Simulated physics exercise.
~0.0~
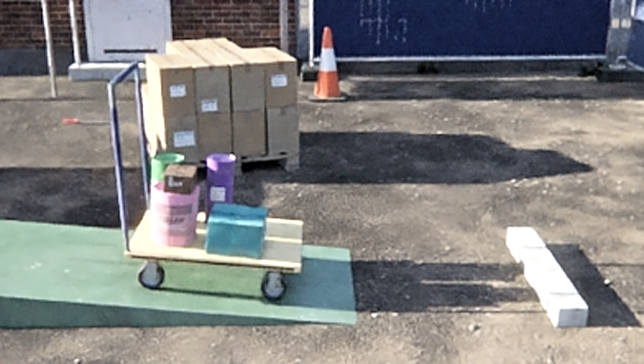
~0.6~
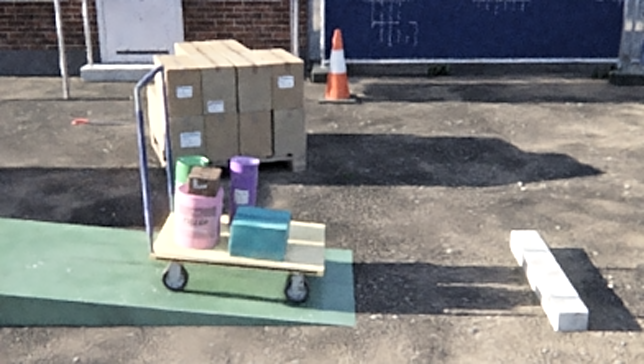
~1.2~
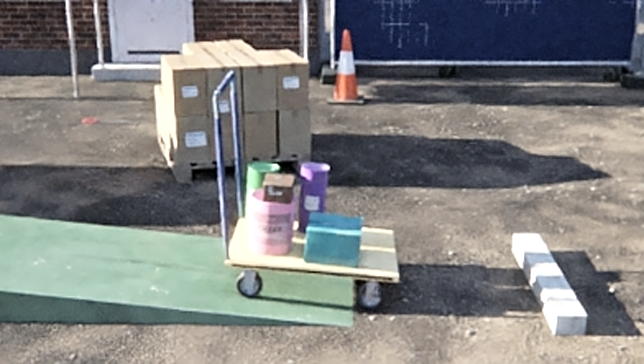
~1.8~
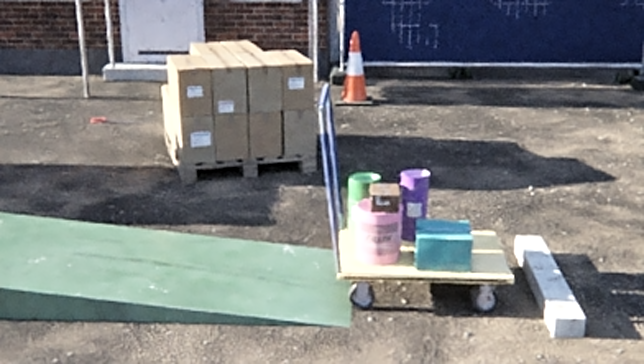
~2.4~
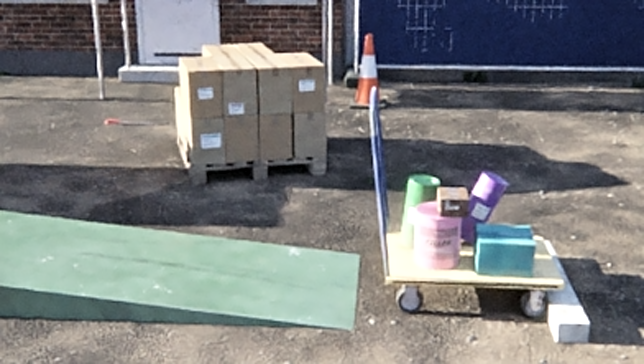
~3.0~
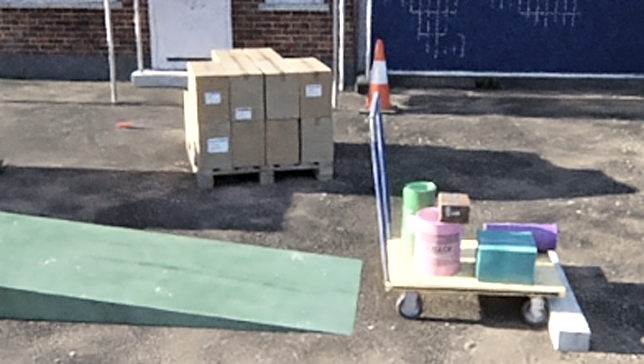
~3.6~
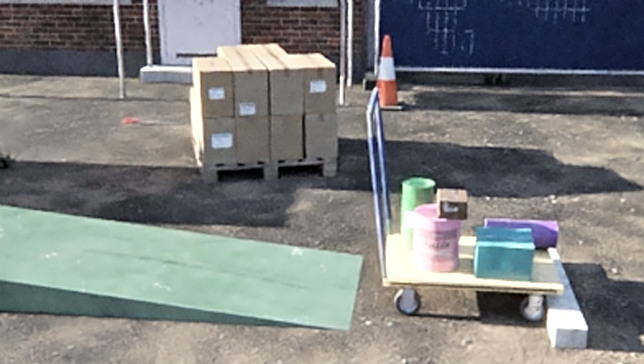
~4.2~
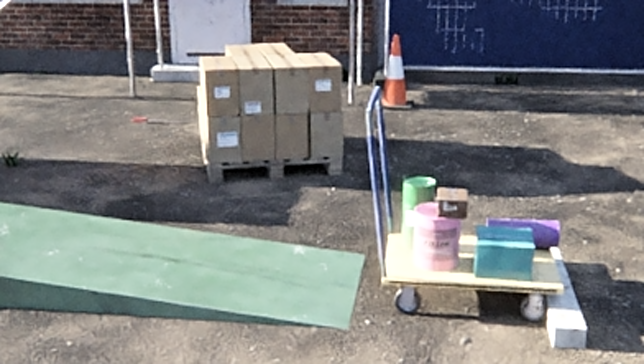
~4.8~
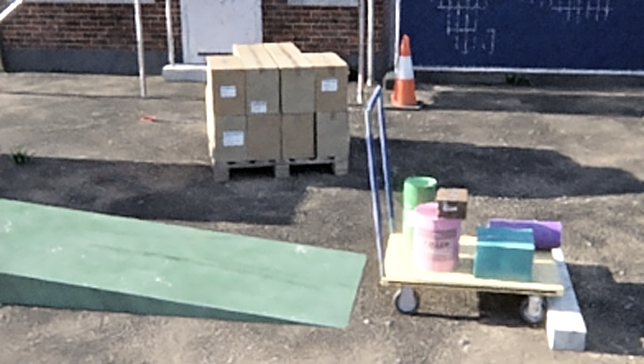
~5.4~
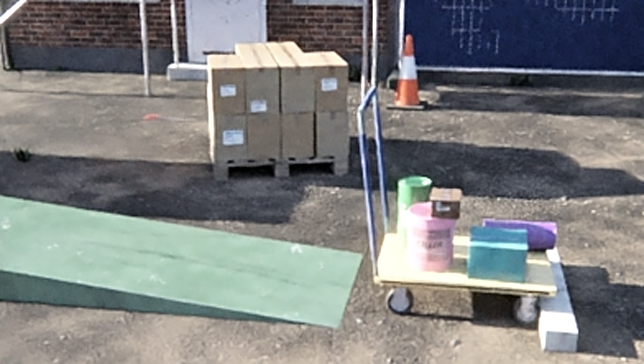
A flat trolley with a tall blue handle rolls rightward down a green ramp in a paved yard, seen from the side and slightly above as the view drifts gently. It carries a green canister, a pink pail, a small brown parcel, a purple canister and a turquoise box, with stacked cartons and a traffic cone behind. The trolley leaves the ramp, crosses level ground and stops at a white kerb. The purple canister tips rightward and falls onto its side behind the turquoise box. It ends lying on the deck, while the pink pail and green canister stand upright.
